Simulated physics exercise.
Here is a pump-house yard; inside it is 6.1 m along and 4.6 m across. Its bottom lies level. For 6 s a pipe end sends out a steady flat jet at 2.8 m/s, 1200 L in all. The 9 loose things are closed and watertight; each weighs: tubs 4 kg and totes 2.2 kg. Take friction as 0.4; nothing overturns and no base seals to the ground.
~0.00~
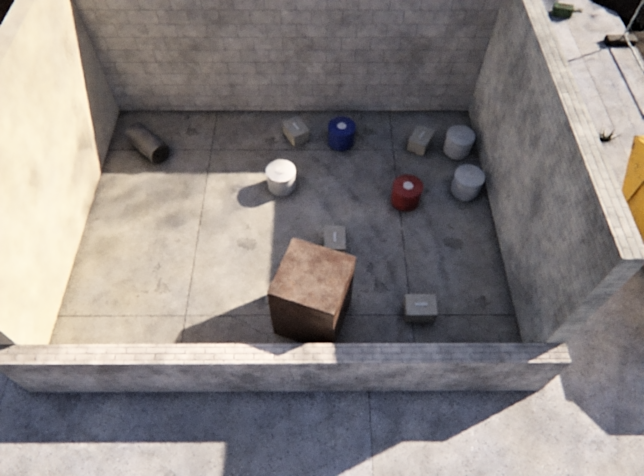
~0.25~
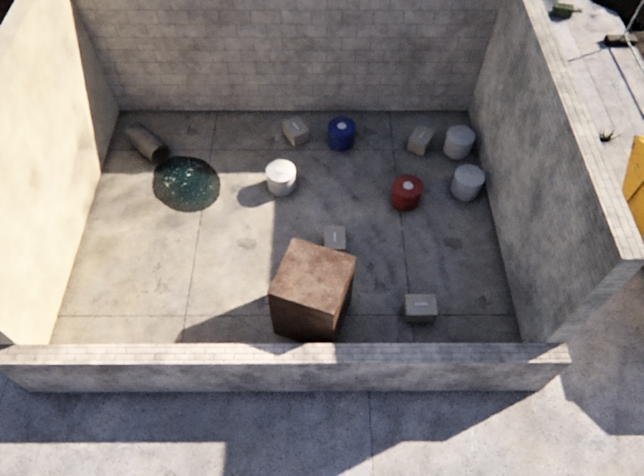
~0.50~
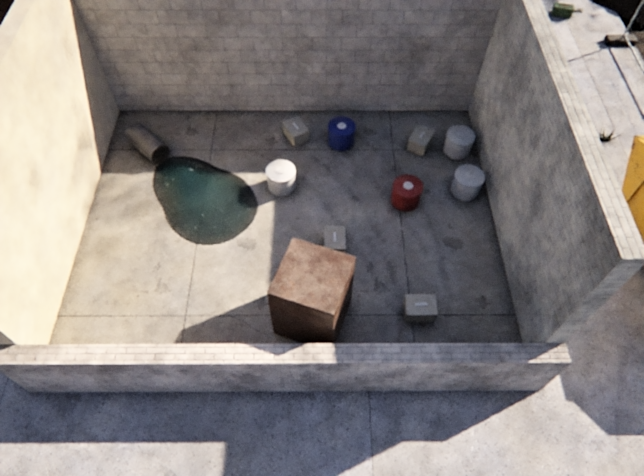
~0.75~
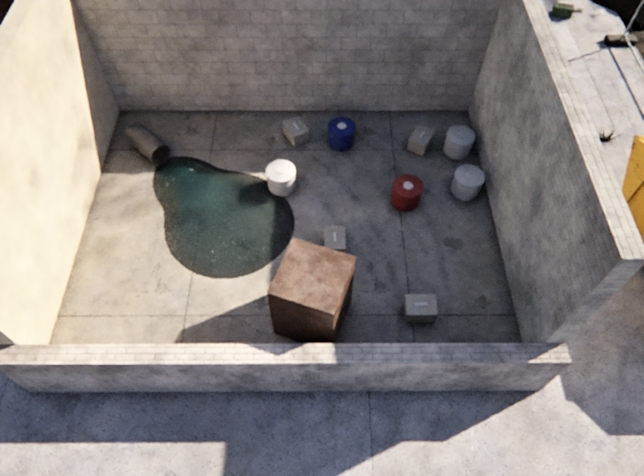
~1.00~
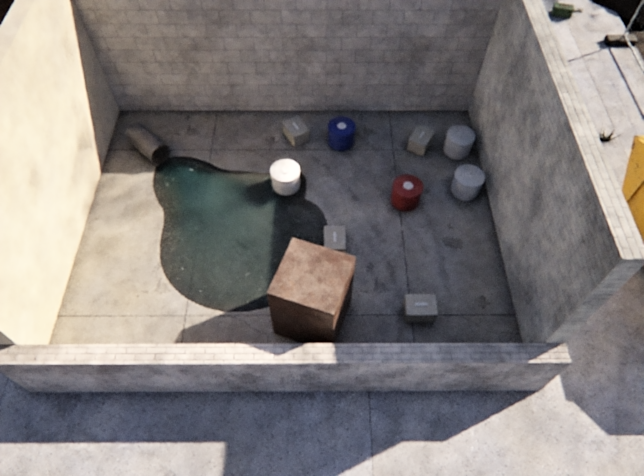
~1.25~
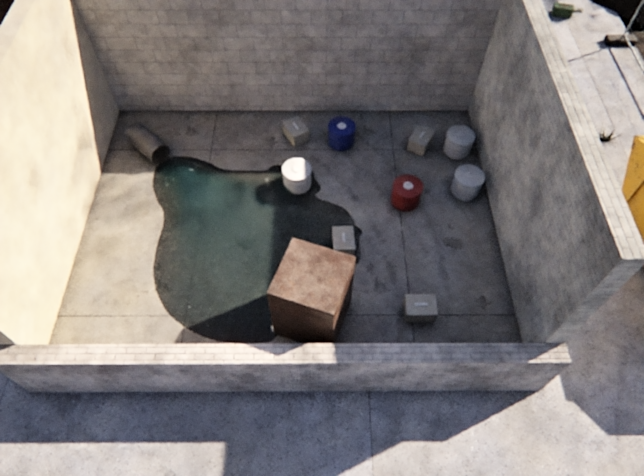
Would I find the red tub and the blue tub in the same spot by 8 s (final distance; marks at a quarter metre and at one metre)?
The red tub slides a little, the blue tub barely shifts.
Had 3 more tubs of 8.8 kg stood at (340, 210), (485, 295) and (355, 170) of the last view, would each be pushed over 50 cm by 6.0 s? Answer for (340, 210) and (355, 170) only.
In turn: More, under.
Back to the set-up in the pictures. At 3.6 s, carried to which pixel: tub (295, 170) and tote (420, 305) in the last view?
Around (331, 162) and (515, 334).
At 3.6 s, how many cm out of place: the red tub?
Roughly 20 cm by then.
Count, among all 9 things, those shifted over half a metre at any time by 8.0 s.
That makes 6.
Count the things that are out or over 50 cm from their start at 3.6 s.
I count 3.
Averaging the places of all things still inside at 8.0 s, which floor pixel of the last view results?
Near (370, 155).
After 1.8 s the red tub is near (408, 186), 0.0 m from its start, aground; the blue tub is near (342, 126), 0.0 m from its start, aground; 0 afloat.
After 3.6 s the red tub is near (420, 183), 0.2 m from its start, aground; the blue tub is near (342, 126), 0.0 m from its start, aground; 2 afloat.
After 5.6 s the red tub is near (422, 182), 0.2 m from its start, aground; the blue tub is near (342, 126), 0.0 m from its start, aground; 2 afloat.
After 8.0 s the red tub is near (408, 161), 0.5 m from its start, aground; the blue tub is near (339, 126), 0.1 m from its start, aground; 5 afloat.
